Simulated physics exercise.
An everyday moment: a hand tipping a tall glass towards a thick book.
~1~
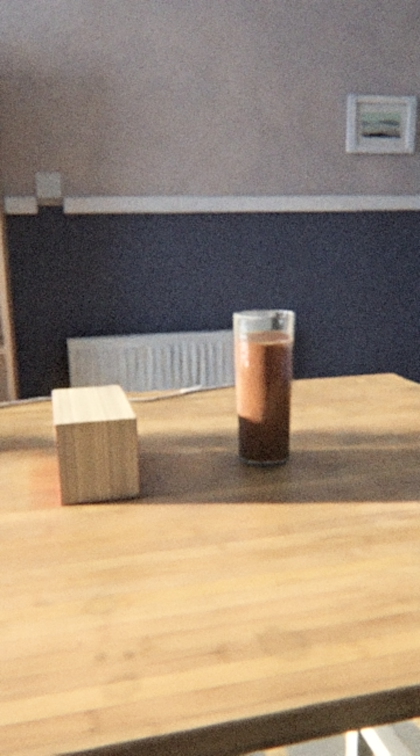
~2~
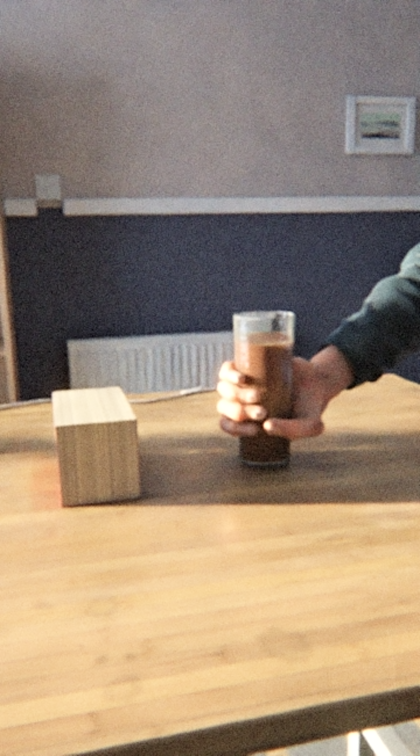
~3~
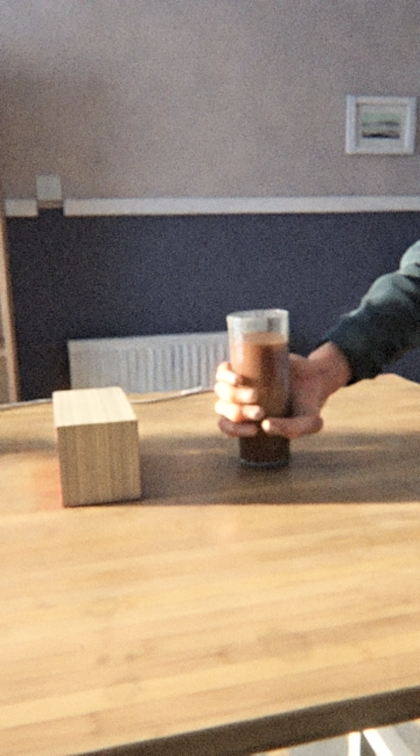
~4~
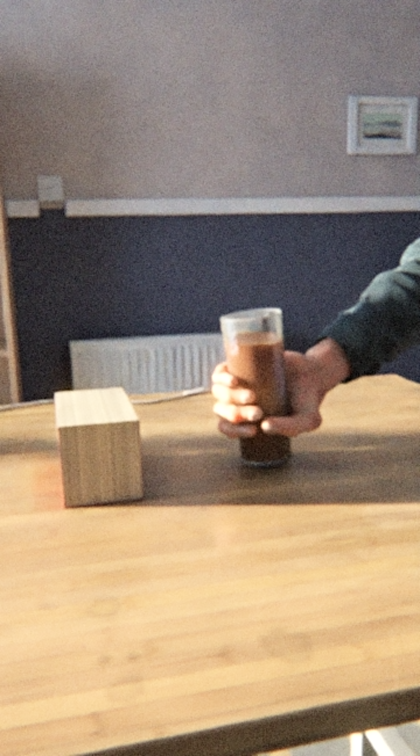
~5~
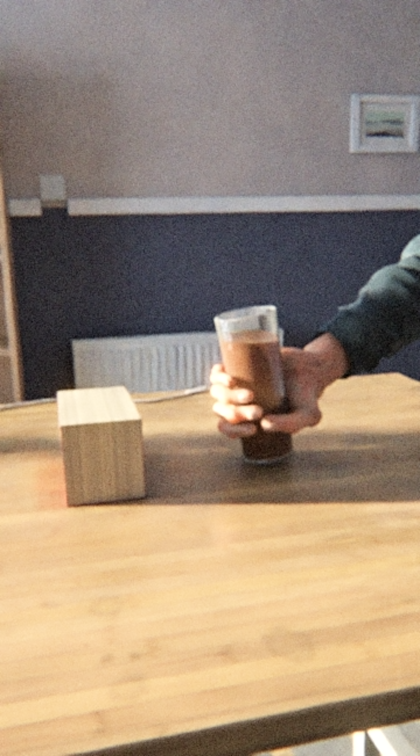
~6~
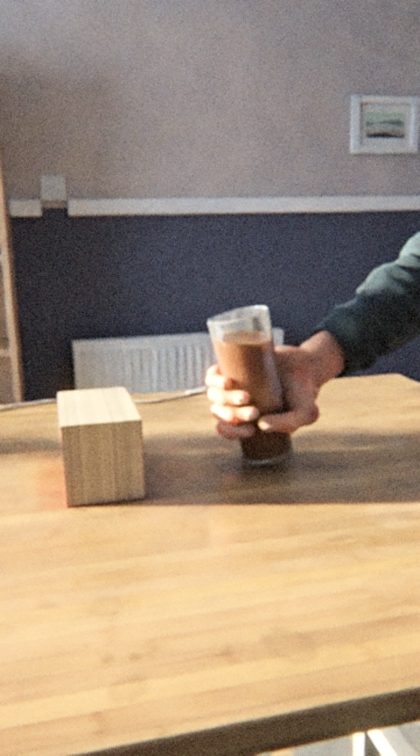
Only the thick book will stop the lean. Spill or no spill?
As it turns out, it slops over.
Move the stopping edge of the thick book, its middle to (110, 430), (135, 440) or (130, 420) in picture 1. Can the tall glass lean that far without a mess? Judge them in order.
One after the other: Slops over, wets the top, runs over.
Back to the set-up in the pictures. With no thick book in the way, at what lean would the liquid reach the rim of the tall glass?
About 45°.
Shortly, the tall glass leans by about 30°; none is lost.
Then, the tall glass leans by about 50°; it has lost some; nearly all of the cocoa is inside.
At the finish, the tall glass leans by about 55°, against the thick book; it has lost some; nearly all of the cocoa is inside.
